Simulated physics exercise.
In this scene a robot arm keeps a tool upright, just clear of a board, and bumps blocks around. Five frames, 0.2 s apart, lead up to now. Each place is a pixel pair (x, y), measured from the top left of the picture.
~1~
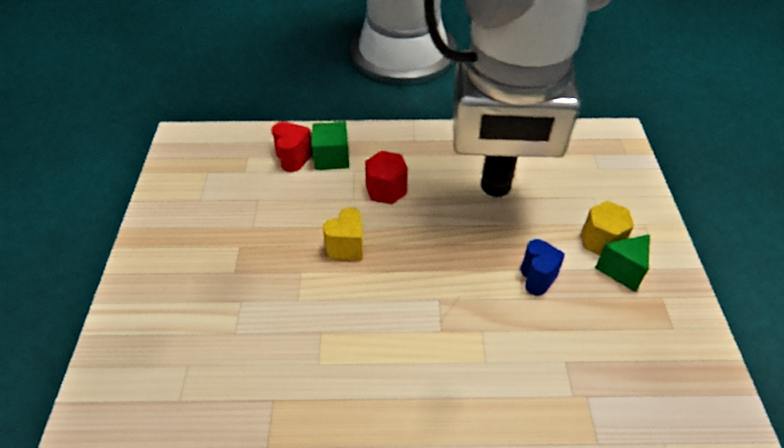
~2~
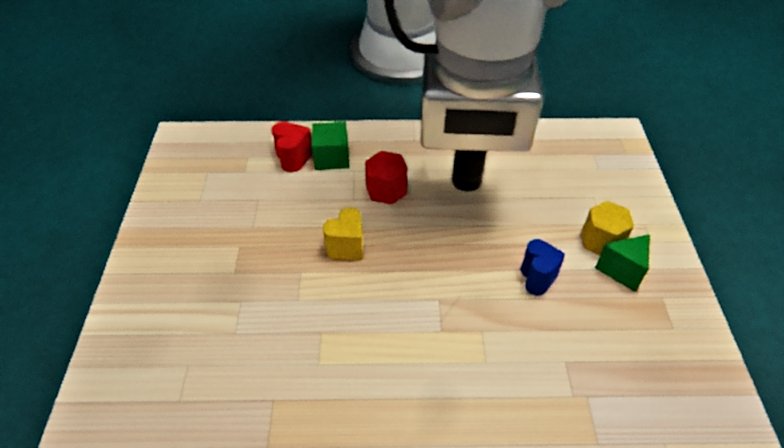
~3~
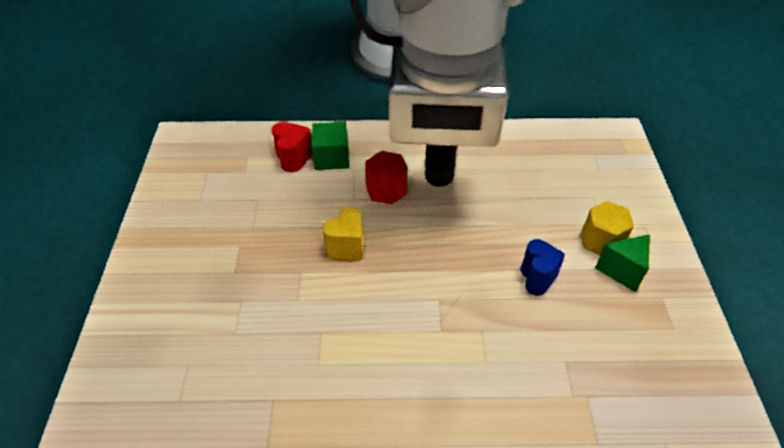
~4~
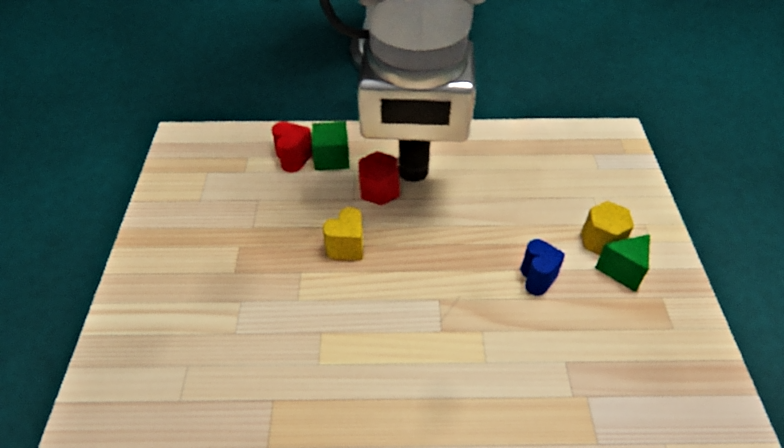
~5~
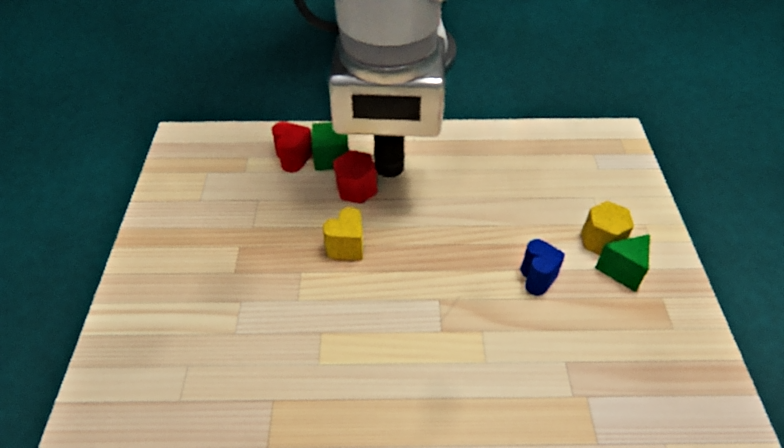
A robot arm moves left above a wooden board and pushes a red hexagonal block left.
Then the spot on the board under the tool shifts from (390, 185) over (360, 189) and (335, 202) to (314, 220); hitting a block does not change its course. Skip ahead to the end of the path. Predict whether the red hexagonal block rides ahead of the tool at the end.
Beside or behind it.
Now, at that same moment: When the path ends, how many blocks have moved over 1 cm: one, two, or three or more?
That push would leave one block displaced by more than about 1 cm.
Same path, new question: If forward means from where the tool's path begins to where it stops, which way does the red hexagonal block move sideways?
Facing from start to end, it will go to the right.
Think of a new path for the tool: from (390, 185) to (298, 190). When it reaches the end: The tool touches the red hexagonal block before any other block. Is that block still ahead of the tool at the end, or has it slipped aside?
I'm fairly sure the red hexagonal block rides along ahead of the tool to the very end.
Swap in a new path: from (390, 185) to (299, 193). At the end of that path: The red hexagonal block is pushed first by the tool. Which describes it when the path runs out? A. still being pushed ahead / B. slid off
Correct choice: A.
What follows on the original path. One third of the way, tool (358, 172); red hexagonal block (323, 166).
Two thirds of the way, tool (332, 186); red hexagonal block (298, 172), turned 40° clockwise.
At the end, tool (312, 203); green square block not moved; red hexagonal block (292, 174), turned 60° clockwise.
